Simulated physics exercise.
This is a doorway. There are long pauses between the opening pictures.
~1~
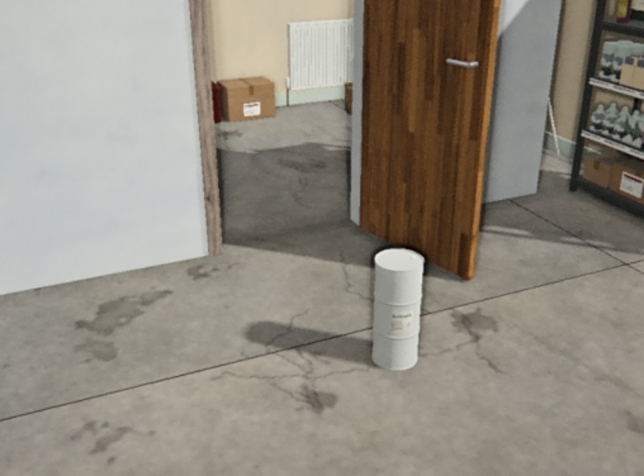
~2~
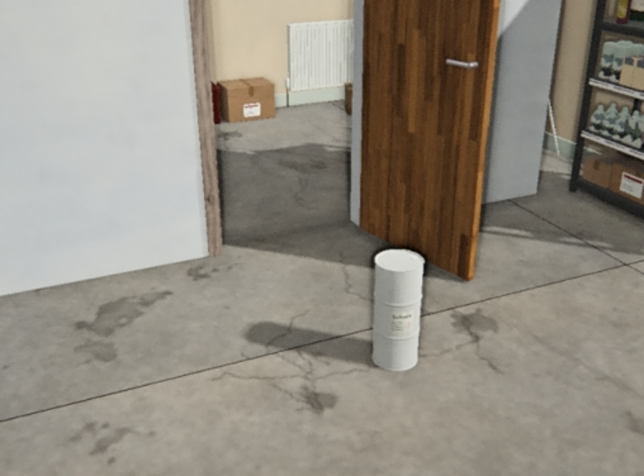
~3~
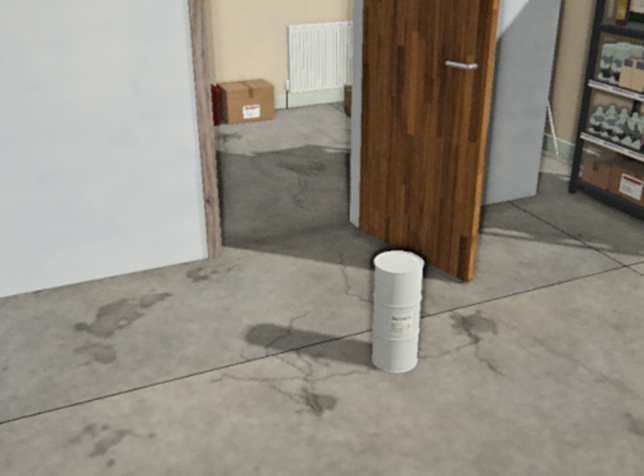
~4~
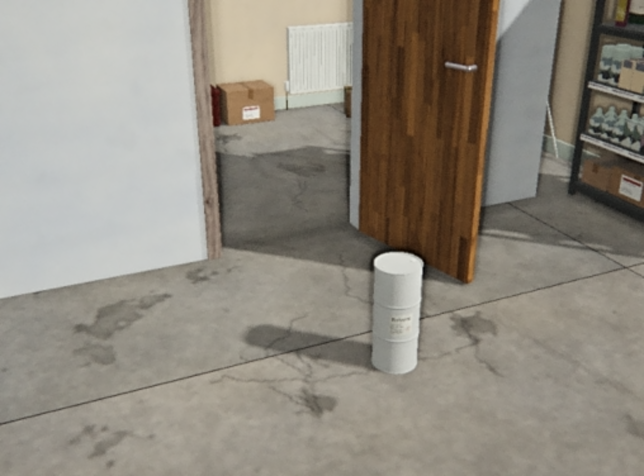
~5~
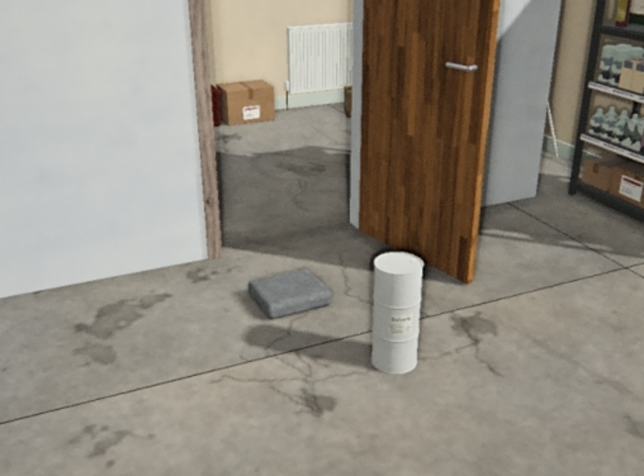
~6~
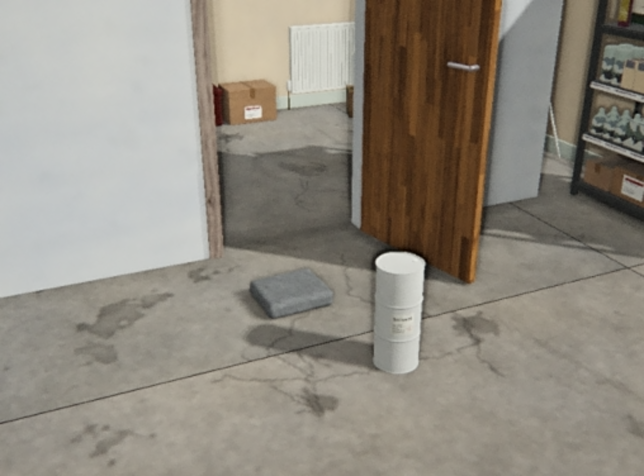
A wooden door stood wide open and still behind a white canister on the concrete floor, and then a grey cushion suddenly appeared to the canister's left while everything else stayed put.
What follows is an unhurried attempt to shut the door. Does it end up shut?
In the end the door closes.
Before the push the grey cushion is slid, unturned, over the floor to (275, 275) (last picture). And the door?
Then it jams.
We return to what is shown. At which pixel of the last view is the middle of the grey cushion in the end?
Around (244, 296).
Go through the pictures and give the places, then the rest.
In the first picture, door wide open and still; white canister (397, 310).
In the second picture, door wide open and still; white canister (397, 311).
In the third picture, door wide open and still; white canister (397, 312).
In the fourth picture, door wide open and still; white canister (396, 313).
In the fifth picture, door wide open and still; white canister (396, 313).
In the sixth picture, door wide open and still; grey cushion (291, 293); white canister (398, 313).
Then, 1.10 s after the last picture, door 76° open.
Then, 1.80 s after the last picture, door 46° open; grey cushion slid a little near (274, 294).
Then, 2.30 s after the last picture, door 25° open; grey cushion slid about its own width near (244, 296).
At rest, door 0° open; moved from the start, grey cushion; white canister in place. Seen from the same camera at the end, grey cushion near (244, 296).
